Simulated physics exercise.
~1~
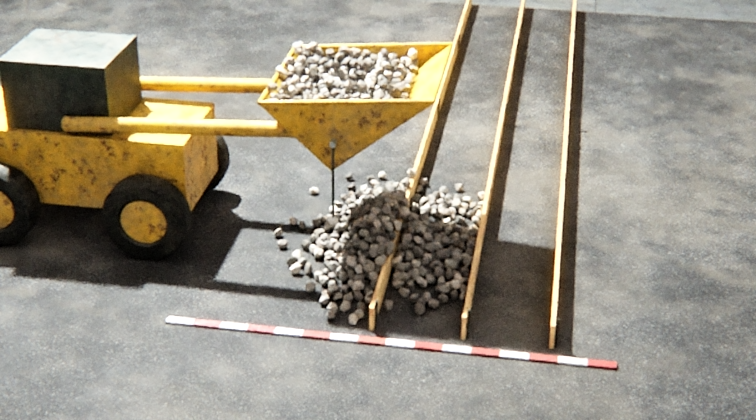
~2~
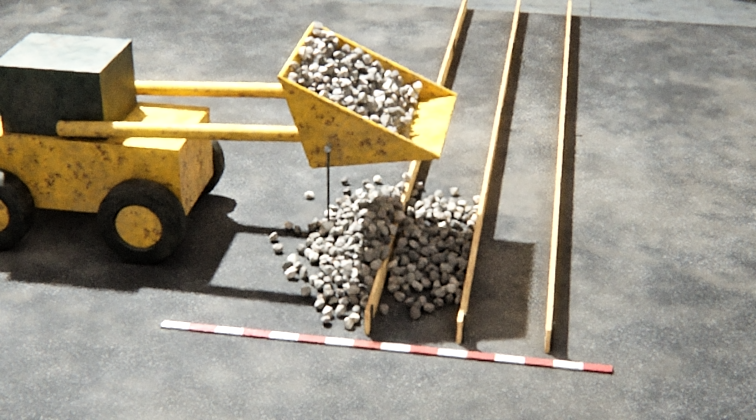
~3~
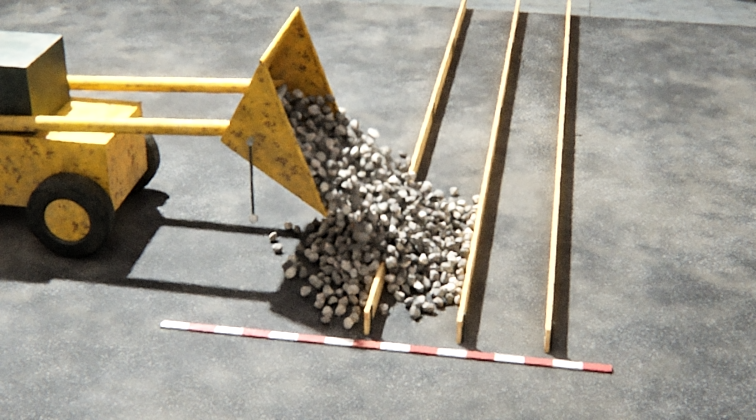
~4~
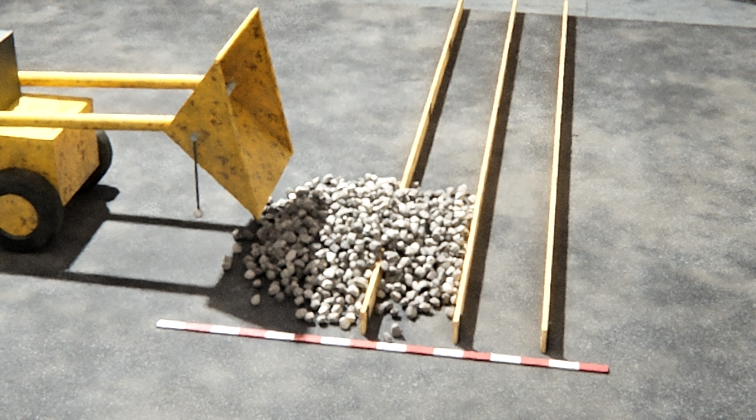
Yellow loader tipping its bucket of grey stones onto an existing pile by wooden boards, backing left and ending with bucket emptied.
